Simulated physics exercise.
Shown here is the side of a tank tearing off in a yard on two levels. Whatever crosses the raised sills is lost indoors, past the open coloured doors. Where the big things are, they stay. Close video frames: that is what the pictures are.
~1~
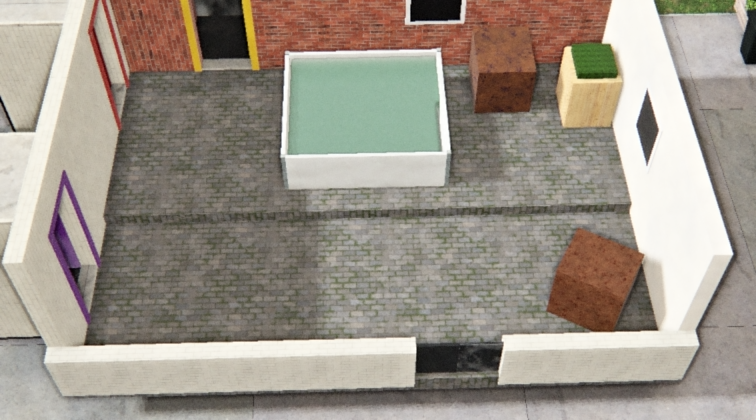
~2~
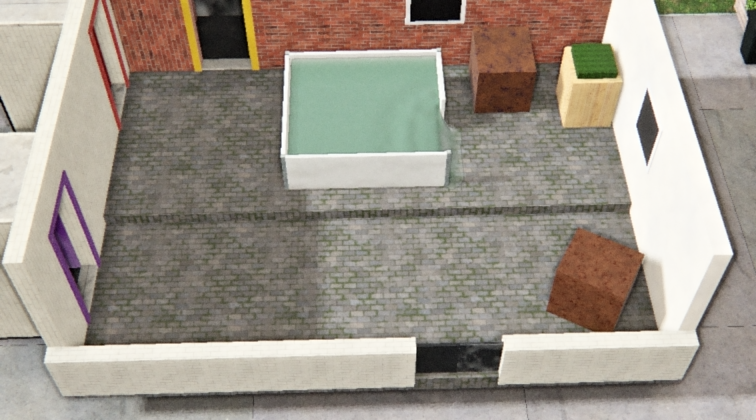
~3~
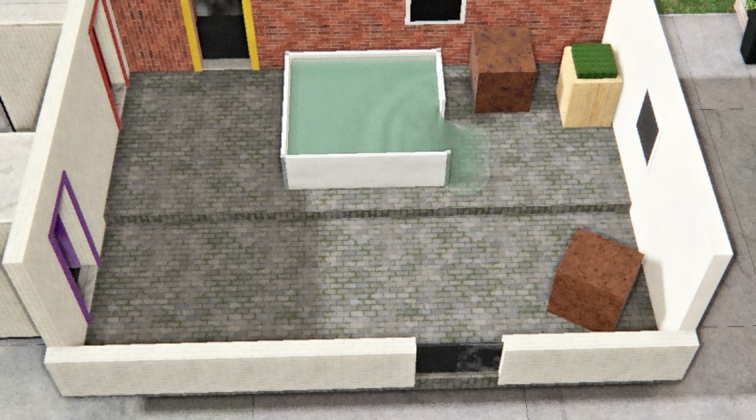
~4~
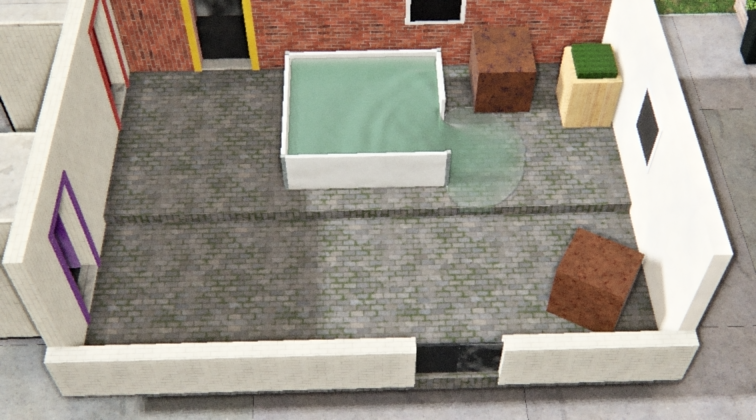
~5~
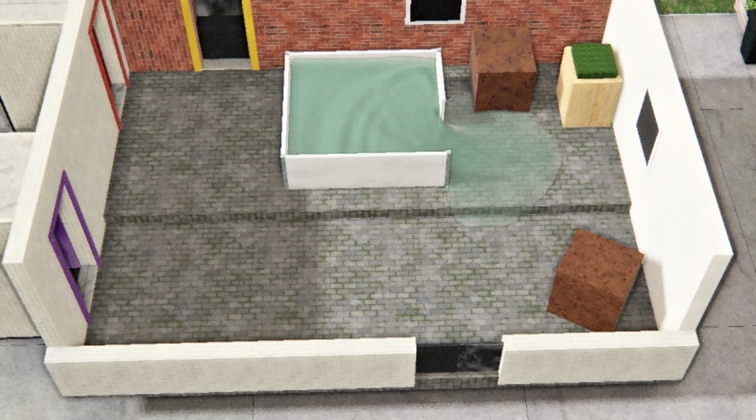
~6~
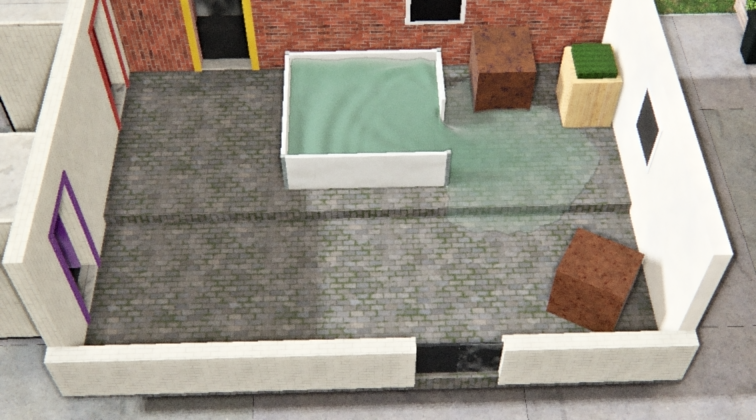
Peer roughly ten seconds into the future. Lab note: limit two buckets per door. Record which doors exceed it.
Record: Yellow door under limit; red door under limit; purple door over limit.
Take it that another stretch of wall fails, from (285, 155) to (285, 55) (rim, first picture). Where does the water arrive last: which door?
I'd say the one in purple.
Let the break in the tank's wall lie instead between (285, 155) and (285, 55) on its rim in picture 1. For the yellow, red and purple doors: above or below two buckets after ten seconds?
Well, the yellow door gets past it, then the red door gets past it, and the purple door gets past it.
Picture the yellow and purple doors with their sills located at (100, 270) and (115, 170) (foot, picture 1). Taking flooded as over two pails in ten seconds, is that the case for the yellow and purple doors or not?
Outcome: Yellow door exceeded, then purple door not exceeded.
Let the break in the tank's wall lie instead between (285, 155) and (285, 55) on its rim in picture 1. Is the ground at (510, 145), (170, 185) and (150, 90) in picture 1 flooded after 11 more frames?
The three spots, in order, are spared, inundated and inundated.
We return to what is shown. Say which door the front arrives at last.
My answer is the red door.
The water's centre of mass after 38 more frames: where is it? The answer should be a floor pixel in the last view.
About (454, 192).
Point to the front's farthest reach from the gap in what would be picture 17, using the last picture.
I'd say around (661, 357).
A moment on, water covers 20 % of the floor; the yellow door not reached, the red door not reached, the purple door not reached.
Next, water covers 25 % of the floor; the yellow door not reached, the red door not reached, the purple door not reached.
Then, water covers 35 % of the floor; the yellow door not reached, the red door not reached, the purple door not reached.
Later, water covers 70 % of the floor; the yellow door wet at the sill, nothing in, the red door not reached, the purple door not reached.
In the end, water covers 80 % of the floor; the yellow door wet at the sill, nothing in, the red door wet at the sill, nothing in, the purple door far over two buckets in.
